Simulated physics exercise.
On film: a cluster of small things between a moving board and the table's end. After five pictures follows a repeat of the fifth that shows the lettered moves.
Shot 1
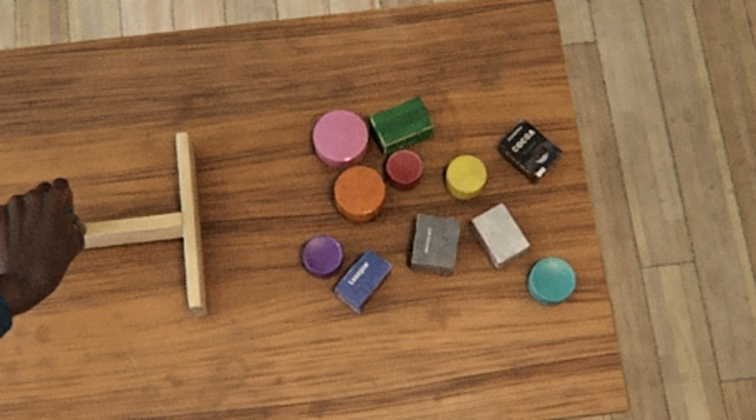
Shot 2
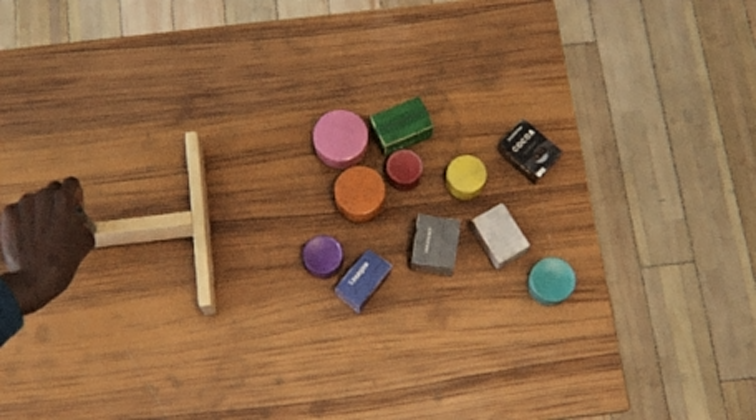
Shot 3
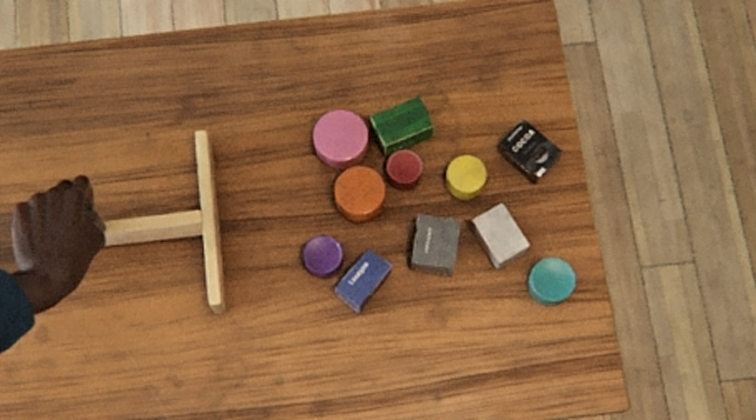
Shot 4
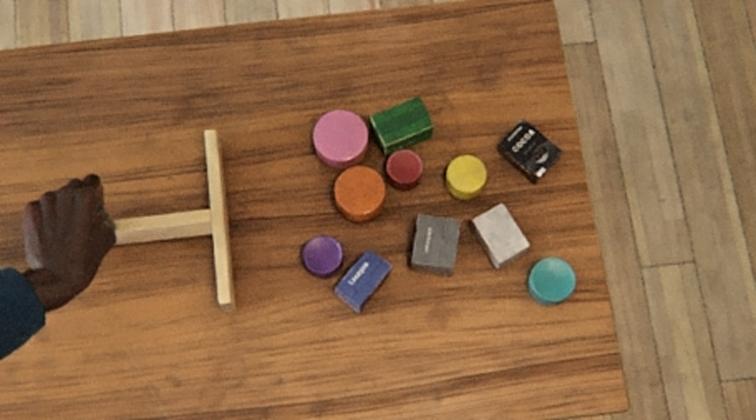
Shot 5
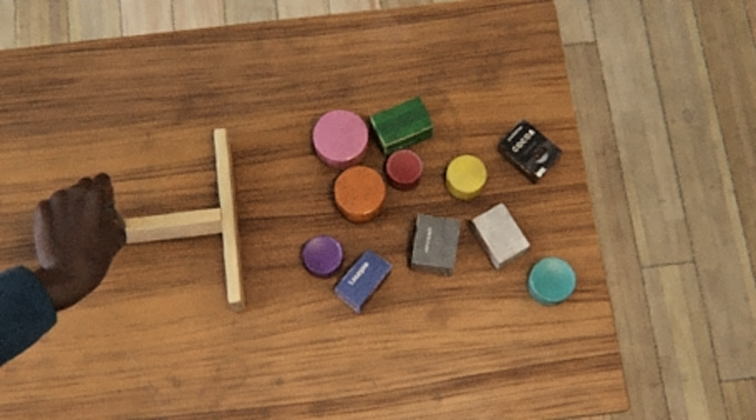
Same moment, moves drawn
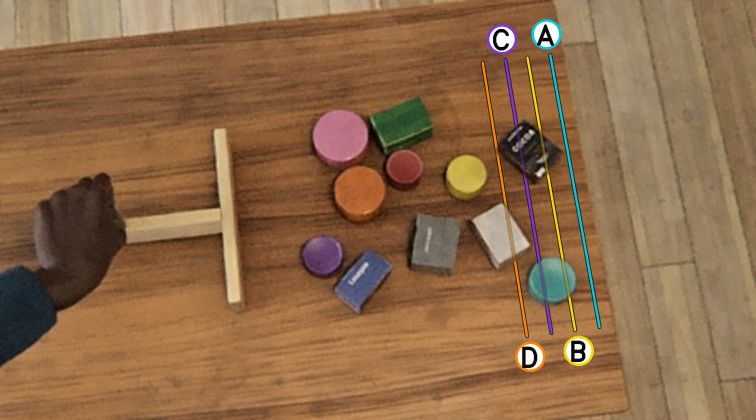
A dark-skinned hand in a blue sleeve grips a pale wooden T-shaped board and slides it slowly a short way rightward across a brown wooden tabletop, seen from above beside a plank floor. To its right sit pink, orange, purple, red, yellow and turquoise round tubs among green, blue, grey, whitish and black packets. The board touches none of these, and they and the camera stay still.
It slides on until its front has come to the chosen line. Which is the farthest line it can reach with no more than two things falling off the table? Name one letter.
Line D.
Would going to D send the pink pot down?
No.
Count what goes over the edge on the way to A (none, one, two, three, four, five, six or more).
By then, six or more.
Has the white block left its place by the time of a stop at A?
By then, yes.
On the marked copy, A at (574, 186); B at (550, 189); C at (528, 192); D at (504, 194).
With D. Early on, board (327, 202); green box (406, 126); pink pot (353, 138).
Further on, board (427, 190); white block (538, 230); green box (500, 107).
At the end, board (503, 182); black packet over the edge; white block over the edge; two fallen.
As for the rest, A drops nine; B drops five; C drops four.
